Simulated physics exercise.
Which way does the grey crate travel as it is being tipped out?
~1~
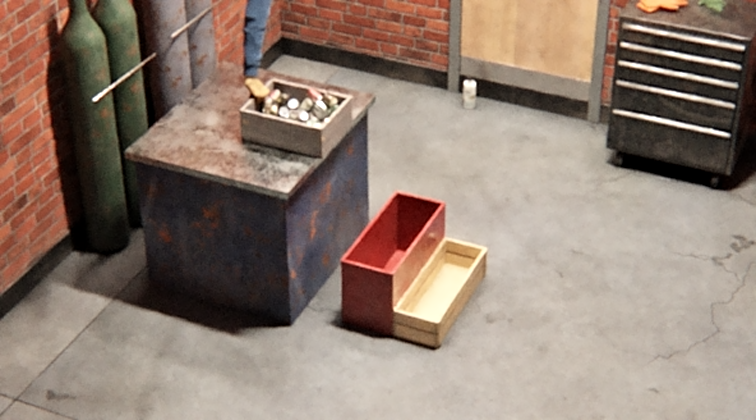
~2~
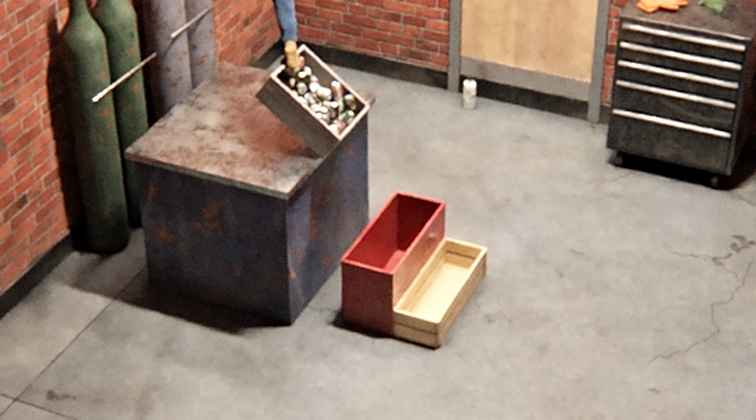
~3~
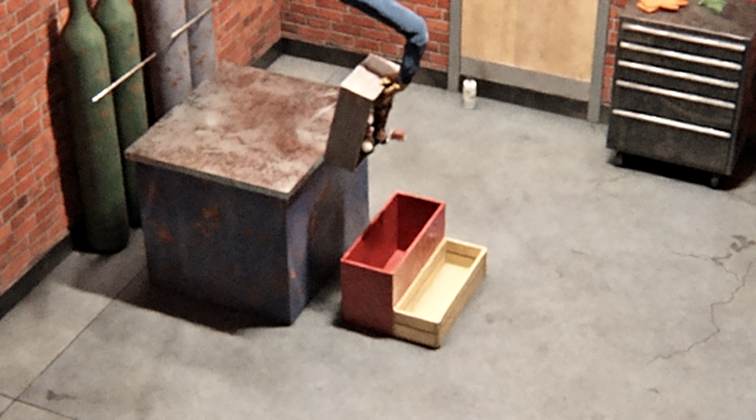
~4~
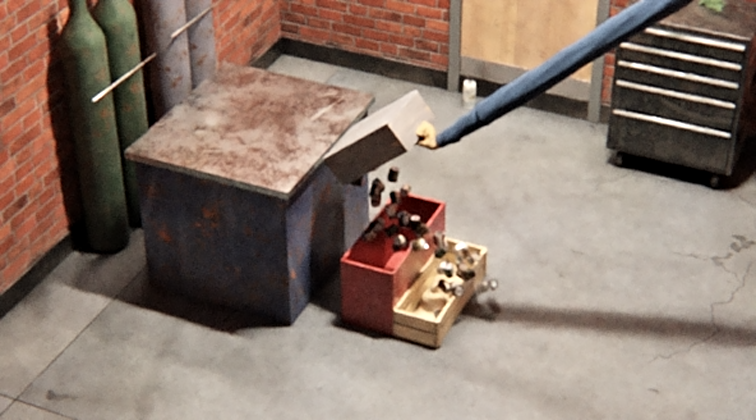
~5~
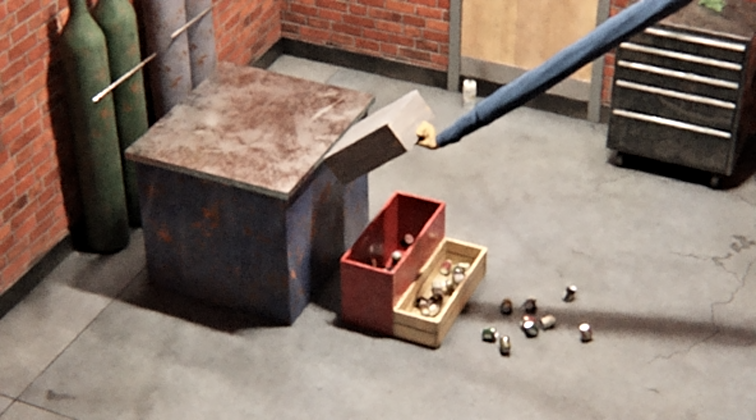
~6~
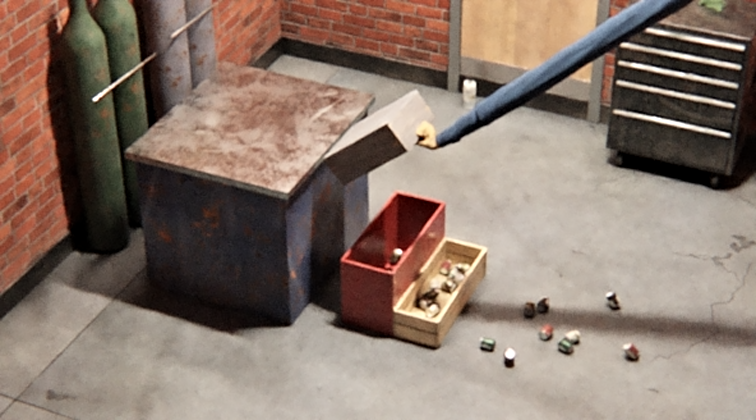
It moves to the right, going past the edge of the bench as it turns over.
